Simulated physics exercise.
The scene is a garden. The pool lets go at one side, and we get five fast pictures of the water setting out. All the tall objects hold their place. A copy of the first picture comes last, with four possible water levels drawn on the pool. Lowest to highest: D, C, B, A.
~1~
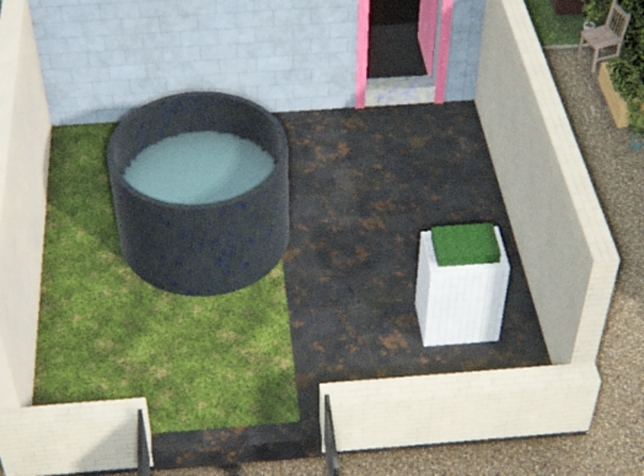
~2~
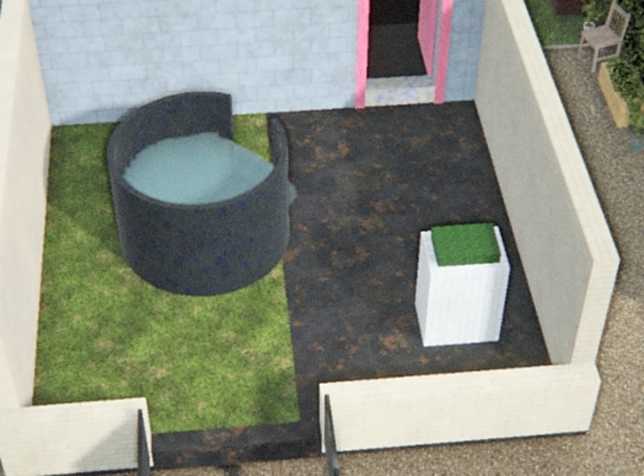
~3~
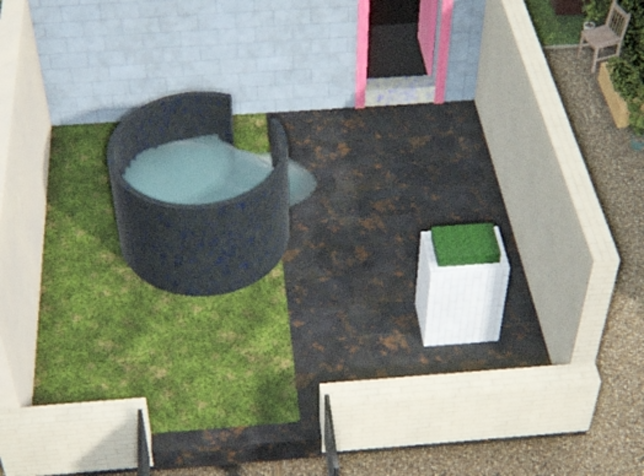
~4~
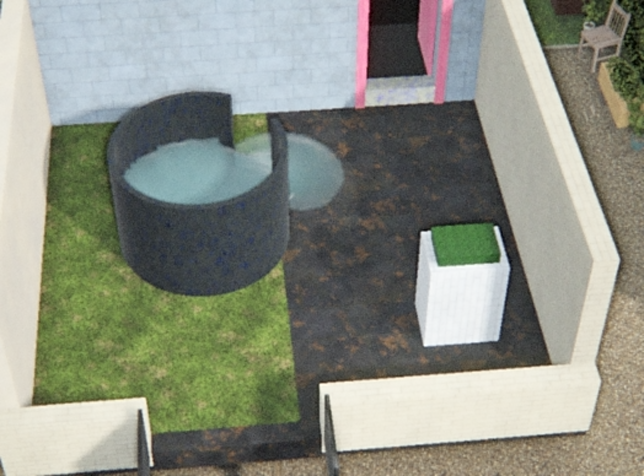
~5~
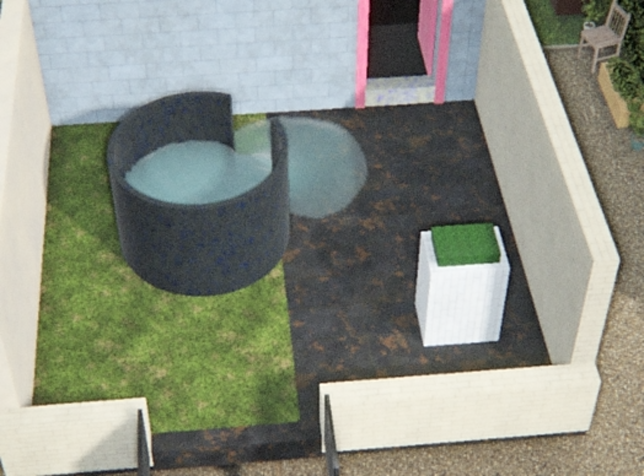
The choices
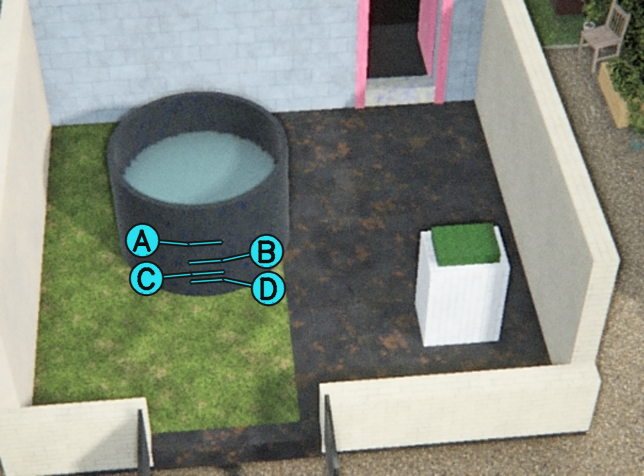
A round dark pool full of water sat on the grass in a walled garden until a section of its back wall vanished, and water poured through the gap and spread across the dark paving.
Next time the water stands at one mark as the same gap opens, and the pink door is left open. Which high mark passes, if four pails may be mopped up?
Level A just does it.
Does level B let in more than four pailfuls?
No, that is safe.
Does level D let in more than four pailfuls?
No, not at all.
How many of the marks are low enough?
All of the four.
On the marked copy, A at (204, 243); B at (206, 261); C at (207, 273); D at (207, 280); from the bottom up D, C, B, A.
With A, a splash gets over, under a bucket.
With B, nothing gets over.
With C, nothing gets over.
With D, nothing gets over.
